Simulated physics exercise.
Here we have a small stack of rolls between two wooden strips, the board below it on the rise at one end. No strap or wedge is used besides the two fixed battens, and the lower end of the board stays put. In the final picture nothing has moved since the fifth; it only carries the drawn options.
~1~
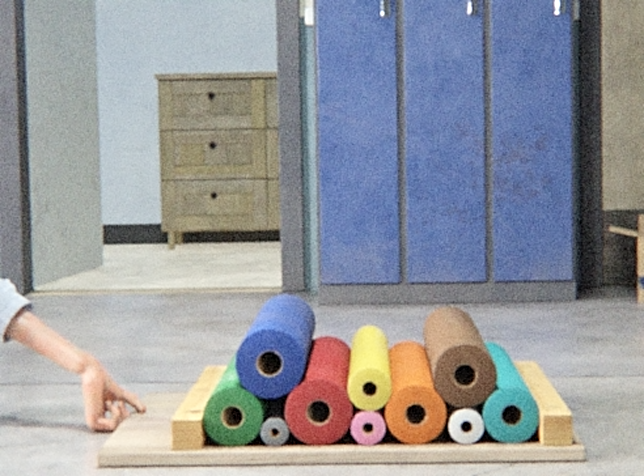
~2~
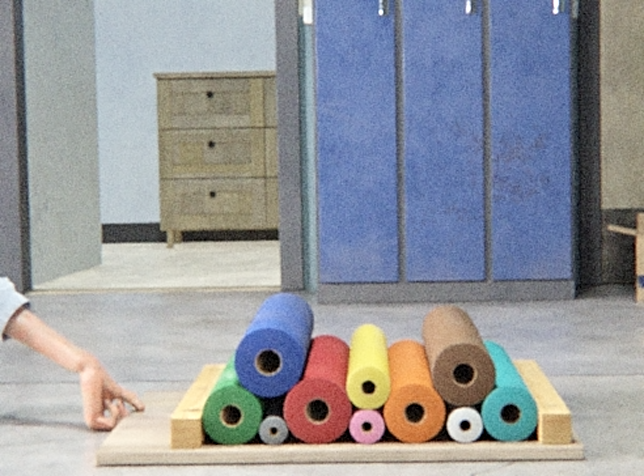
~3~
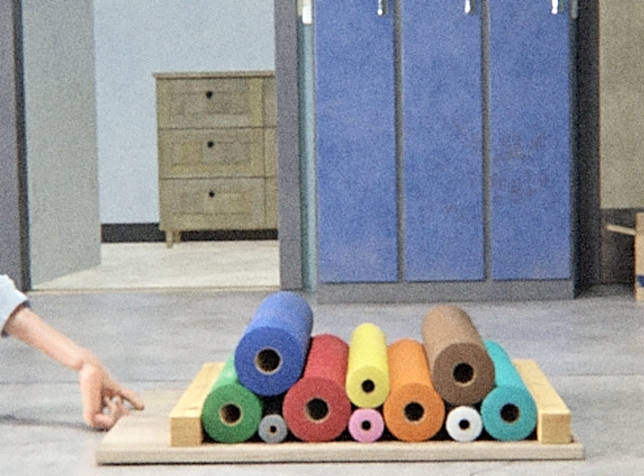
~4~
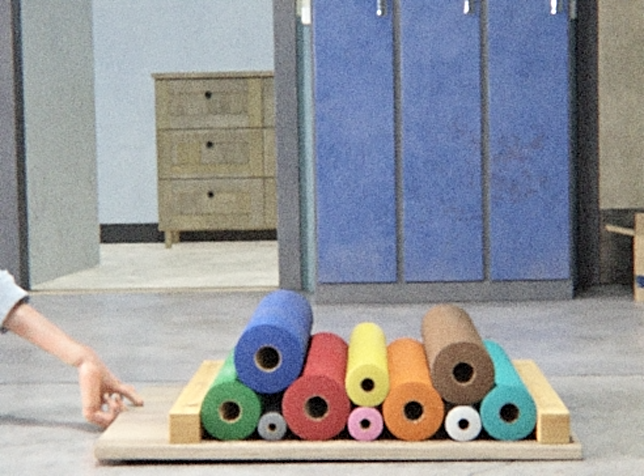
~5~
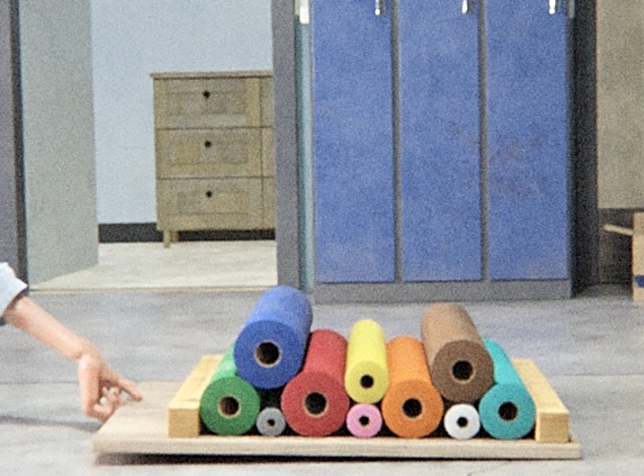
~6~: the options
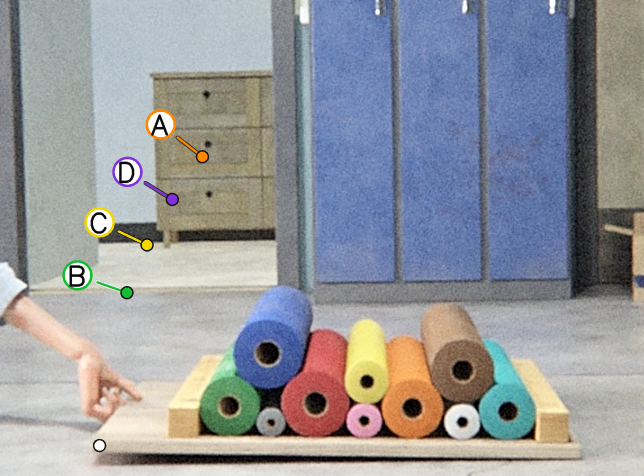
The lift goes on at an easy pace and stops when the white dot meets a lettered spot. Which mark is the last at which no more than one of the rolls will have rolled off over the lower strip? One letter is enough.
It can be raised to A.
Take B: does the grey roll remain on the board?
The grey roll: Yes.
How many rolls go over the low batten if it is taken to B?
It comes to none.
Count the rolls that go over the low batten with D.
It comes to none.
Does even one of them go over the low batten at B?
At B: No.
On the marked copy, A at (202, 157); B at (127, 292); C at (147, 245); D at (172, 199); the white dot at (99, 446).
Following A. Soon after the start, board at 21°.
Later, board at 39°.
In the end, board at 39°, none over the low batten.
As for the rest, B none over the low batten; C none over the low batten; D none over the low batten.
